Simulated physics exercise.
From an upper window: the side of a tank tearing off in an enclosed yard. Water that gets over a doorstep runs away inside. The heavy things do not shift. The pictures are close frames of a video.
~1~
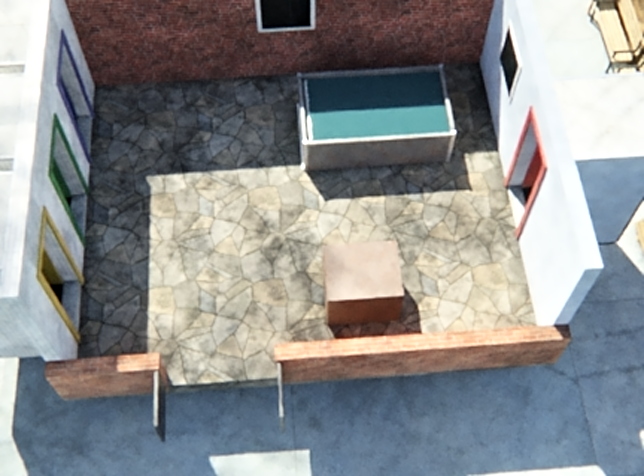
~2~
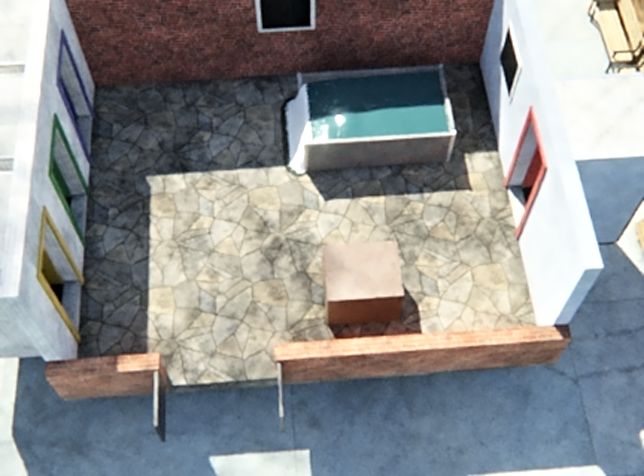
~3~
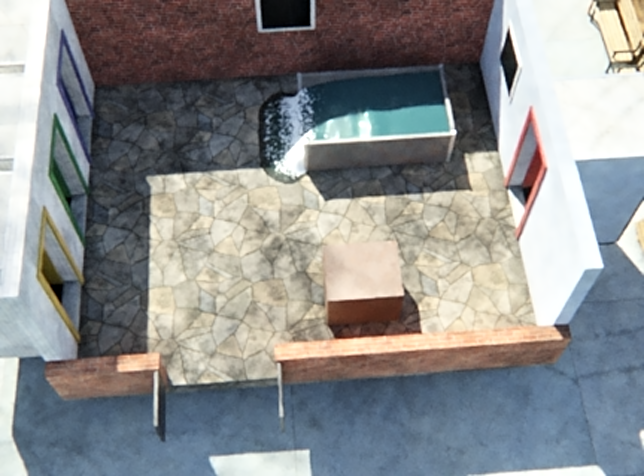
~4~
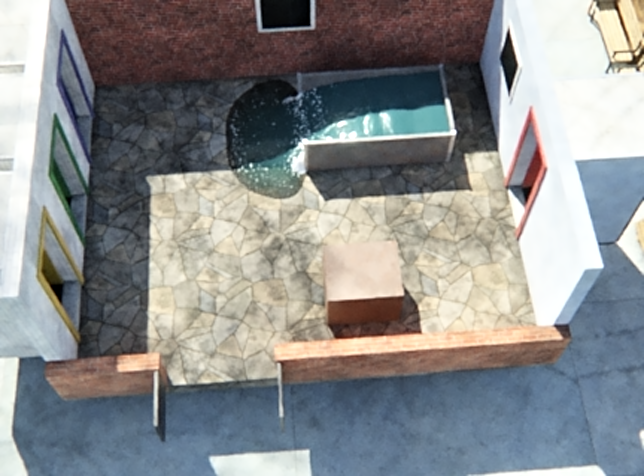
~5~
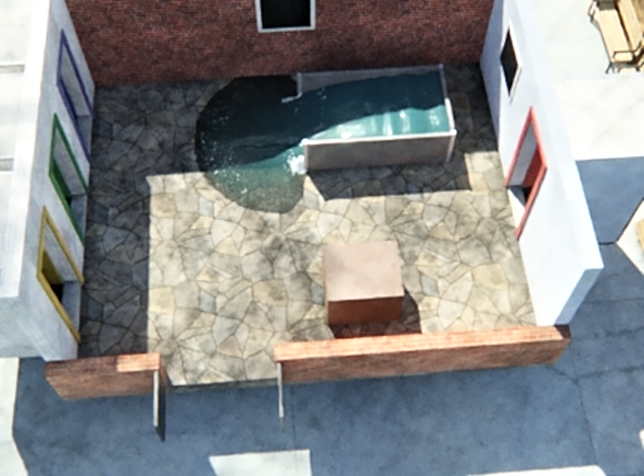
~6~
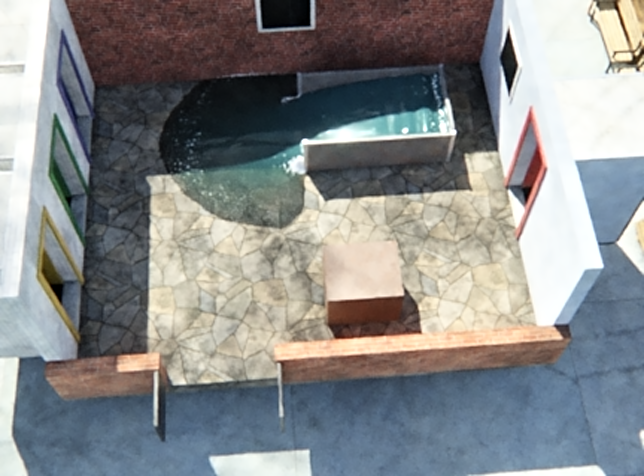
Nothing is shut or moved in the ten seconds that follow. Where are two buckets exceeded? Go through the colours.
The yellow door stays under that; the green door takes more than that; the blue door takes more than that; the red door stays under that.
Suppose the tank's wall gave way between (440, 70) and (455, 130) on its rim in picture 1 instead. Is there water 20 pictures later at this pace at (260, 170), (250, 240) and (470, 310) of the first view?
In that order: Dry, free of water, covered.
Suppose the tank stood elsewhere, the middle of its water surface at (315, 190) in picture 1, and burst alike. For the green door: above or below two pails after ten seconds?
Then: The green one is over.
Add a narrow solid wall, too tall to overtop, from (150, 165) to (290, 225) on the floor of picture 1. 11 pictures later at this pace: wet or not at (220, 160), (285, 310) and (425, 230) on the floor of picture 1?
One after the other: Awash, not flooded, no water.
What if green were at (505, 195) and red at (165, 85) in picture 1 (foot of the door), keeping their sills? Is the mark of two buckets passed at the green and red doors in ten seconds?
In short: The green door is under, the red door lets more in.
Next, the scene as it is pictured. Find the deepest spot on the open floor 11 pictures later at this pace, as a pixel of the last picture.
At about (95, 92).
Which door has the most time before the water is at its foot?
That is the door marked red.
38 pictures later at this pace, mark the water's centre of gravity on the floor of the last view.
Around (199, 213).
A moment on, water covers 35 % of the floor; the yellow door not reached, the green door wet at the sill, nothing in, the blue door under two buckets in, the red door not reached.
Next, water covers 40 % of the floor; the yellow door wet at the sill, nothing in, the green door over two buckets in, the blue door over two buckets in, the red door not reached.
Then, water covers 45 % of the floor; the yellow door wet at the sill, nothing in, the green door far over two buckets in, the blue door far over two buckets in, the red door not reached.
Later, water covers 60 % of the floor; the yellow door wet at the sill, nothing in, the green door far over two buckets in, the blue door far over two buckets in, the red door not reached.
In the end, water covers 85 % of the floor; the yellow door wet at the sill, nothing in, the green door far over two buckets in, the blue door far over two buckets in, the red door wet at the sill, nothing in.
